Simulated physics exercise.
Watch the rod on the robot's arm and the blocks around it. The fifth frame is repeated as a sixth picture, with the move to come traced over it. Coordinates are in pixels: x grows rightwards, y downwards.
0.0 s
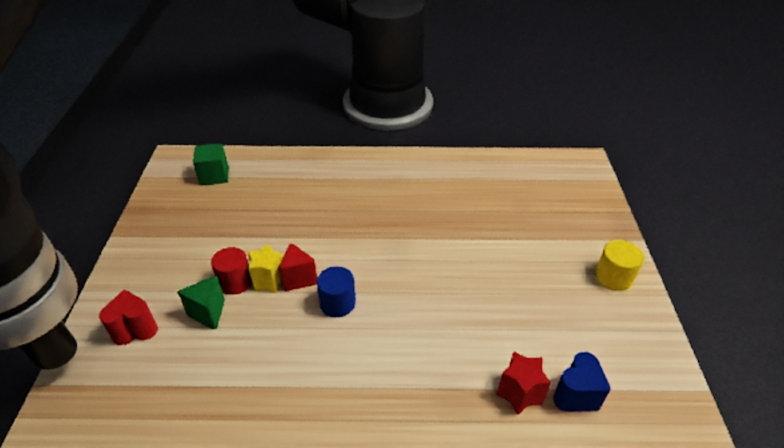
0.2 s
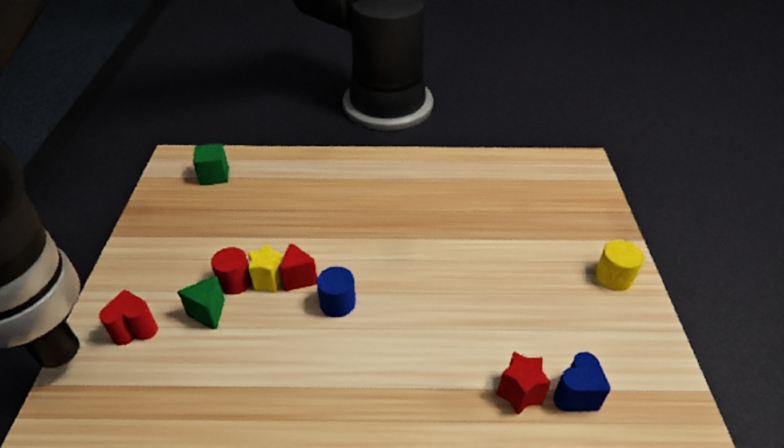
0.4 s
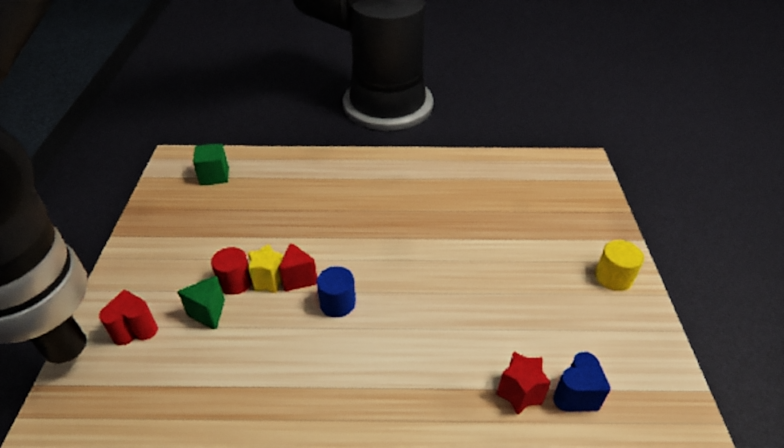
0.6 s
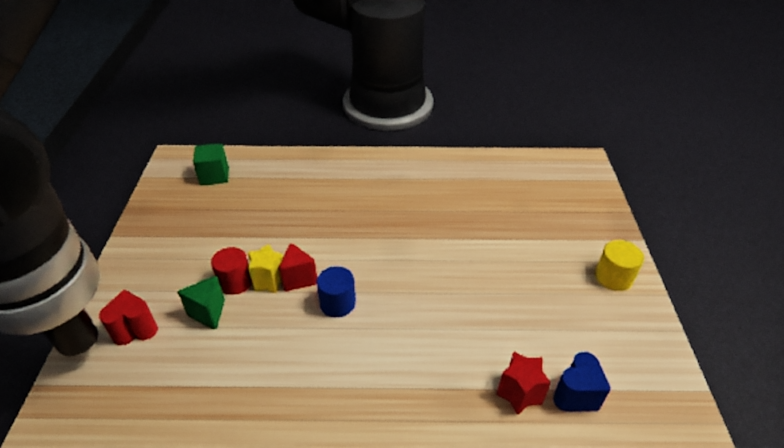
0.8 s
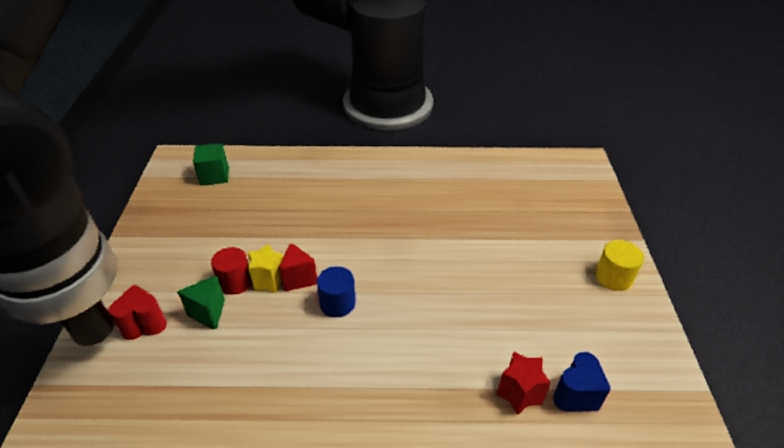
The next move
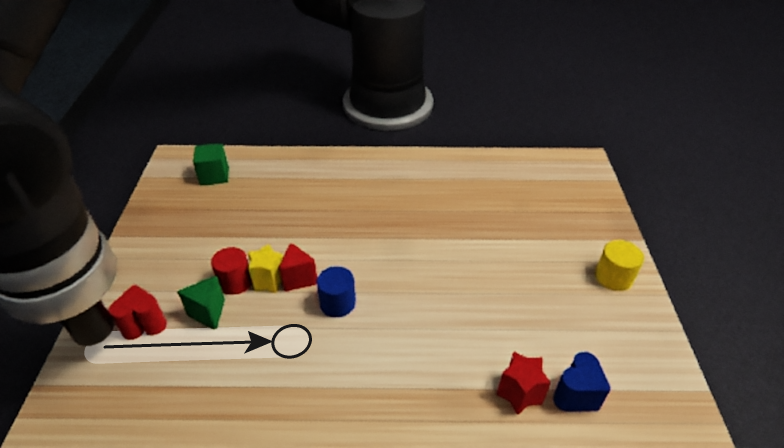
The clip opens on a wooden board scattered with red, green, blue and yellow blocks, with a dark robot arm at the left edge. The arm's rod barely moves at first, then edges right to the red heart block and nudges it slightly right, while the other blocks stay still.
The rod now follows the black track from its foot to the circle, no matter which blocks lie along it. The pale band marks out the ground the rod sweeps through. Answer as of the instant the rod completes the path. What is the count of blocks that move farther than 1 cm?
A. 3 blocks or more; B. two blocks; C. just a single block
I choose C.
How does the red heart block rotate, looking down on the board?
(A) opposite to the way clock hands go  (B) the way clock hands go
The correct letter is A.
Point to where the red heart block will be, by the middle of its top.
I expect it at (168, 289).
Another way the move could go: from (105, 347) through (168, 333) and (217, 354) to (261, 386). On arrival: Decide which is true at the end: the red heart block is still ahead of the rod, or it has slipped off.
The red heart block won't stay at the front of the rod.
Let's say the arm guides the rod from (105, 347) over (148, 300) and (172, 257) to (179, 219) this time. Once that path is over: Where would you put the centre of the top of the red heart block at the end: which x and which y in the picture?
My estimate: (176, 275).
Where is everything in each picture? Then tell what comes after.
The first picture shows lower end of the rod (57, 354), tops of blocks, red heart block (123, 307), green triangular block (200, 290), blue round block (335, 279).
The second picture shows rod (60, 352), blocks as before.
The third picture shows rod (67, 348), blocks as before.
The fourth picture shows rod (79, 341), blocks as before.
The fifth picture shows rod (95, 331), red heart block (133, 302), green triangular block (200, 290), blue round block (335, 279).
The drawn path runs from (105, 347) directly to (292, 341).
What follows on the original path. One third of the way, rod (160, 329); red heart block (167, 289), turned 80° anticlockwise.
Two thirds of the way, rod (225, 327); red heart block (168, 289), turned 85° anticlockwise; green triangular block (203, 288).
At the end, rod (288, 325); red heart block (168, 289), turned 85° anticlockwise; green triangular block (203, 288); blue round block not moved.
